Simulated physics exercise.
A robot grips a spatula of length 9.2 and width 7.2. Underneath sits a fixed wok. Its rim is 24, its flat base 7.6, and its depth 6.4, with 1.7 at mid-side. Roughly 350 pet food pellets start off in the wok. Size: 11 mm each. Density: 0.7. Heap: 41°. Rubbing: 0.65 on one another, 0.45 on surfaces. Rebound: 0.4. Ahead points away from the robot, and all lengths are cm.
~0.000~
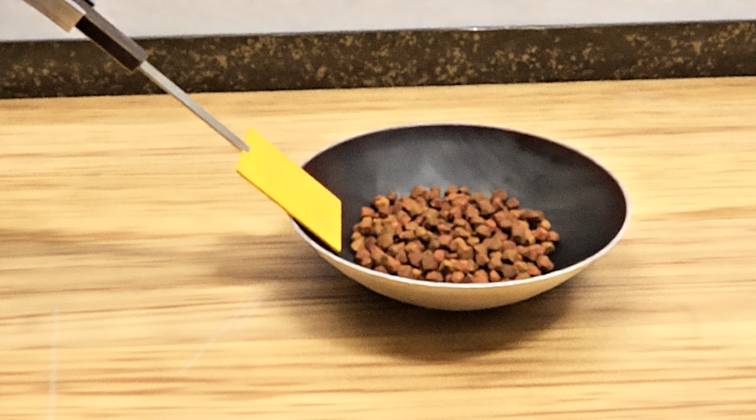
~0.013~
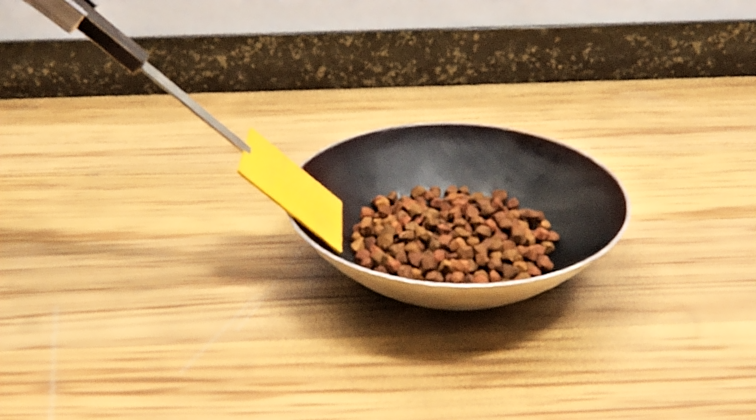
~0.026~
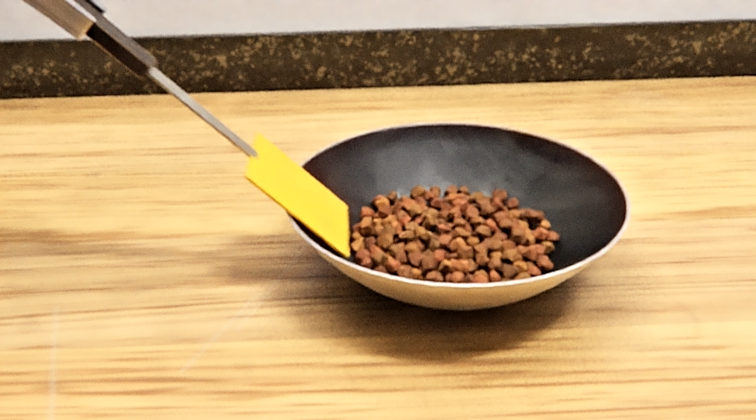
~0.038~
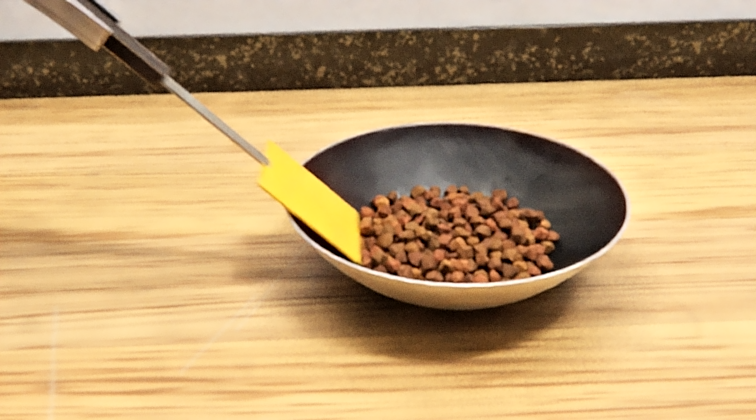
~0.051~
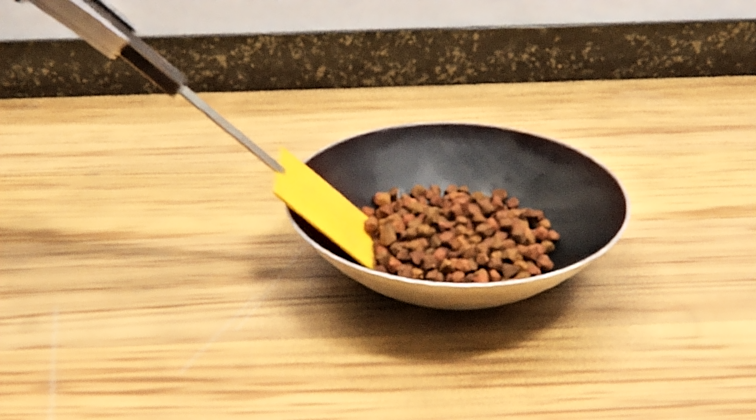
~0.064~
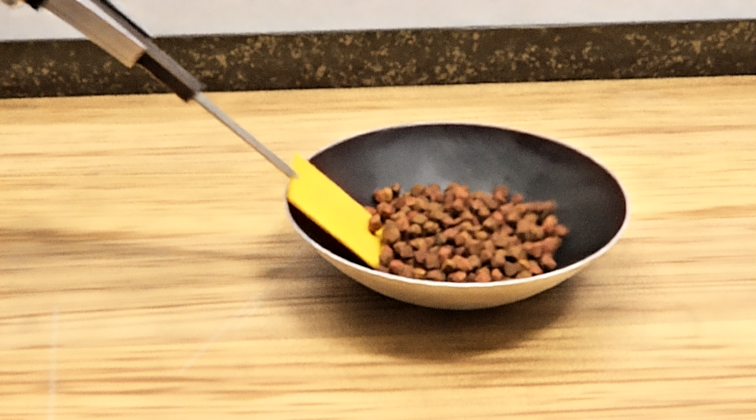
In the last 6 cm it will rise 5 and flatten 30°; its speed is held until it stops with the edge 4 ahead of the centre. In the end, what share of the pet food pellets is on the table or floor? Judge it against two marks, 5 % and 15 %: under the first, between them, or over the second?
Under the first, so below 5 %.
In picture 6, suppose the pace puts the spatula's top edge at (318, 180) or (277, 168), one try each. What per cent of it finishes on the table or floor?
Roughly 10 per cent, then roughly 0 per cent.
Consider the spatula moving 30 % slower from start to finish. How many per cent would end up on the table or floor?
The share on the table or floor would be about 0 percent.
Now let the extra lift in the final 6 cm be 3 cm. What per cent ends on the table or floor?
I'd reckon around 0 per cent.
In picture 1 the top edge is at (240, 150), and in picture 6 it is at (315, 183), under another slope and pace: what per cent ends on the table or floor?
Near 15 in a hundred.
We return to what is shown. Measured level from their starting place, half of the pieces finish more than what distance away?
Some 4 cm.
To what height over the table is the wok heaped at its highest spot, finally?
Some 7.0 cm above the table.
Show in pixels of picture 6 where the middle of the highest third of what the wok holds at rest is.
Approximately at pixel (552, 211).
After 0.11 s, sloping 45°, highest piece 6 above the table; 354 in the wok.
After 0.15 s, sloping 31°, highest piece 8 above the table; 354 in the wok.
After 0.37 s, sloping 16°, highest piece 8 above the table; 352 in the wok, 2 on the table or floor.
After 1.42 s, sloping 16°, highest piece 7 above the table; 352 in the wok, 2 on the table or floor.
In the end, 352 in the wok, 2 on the table or floor. That is 1 % on the table or floor.
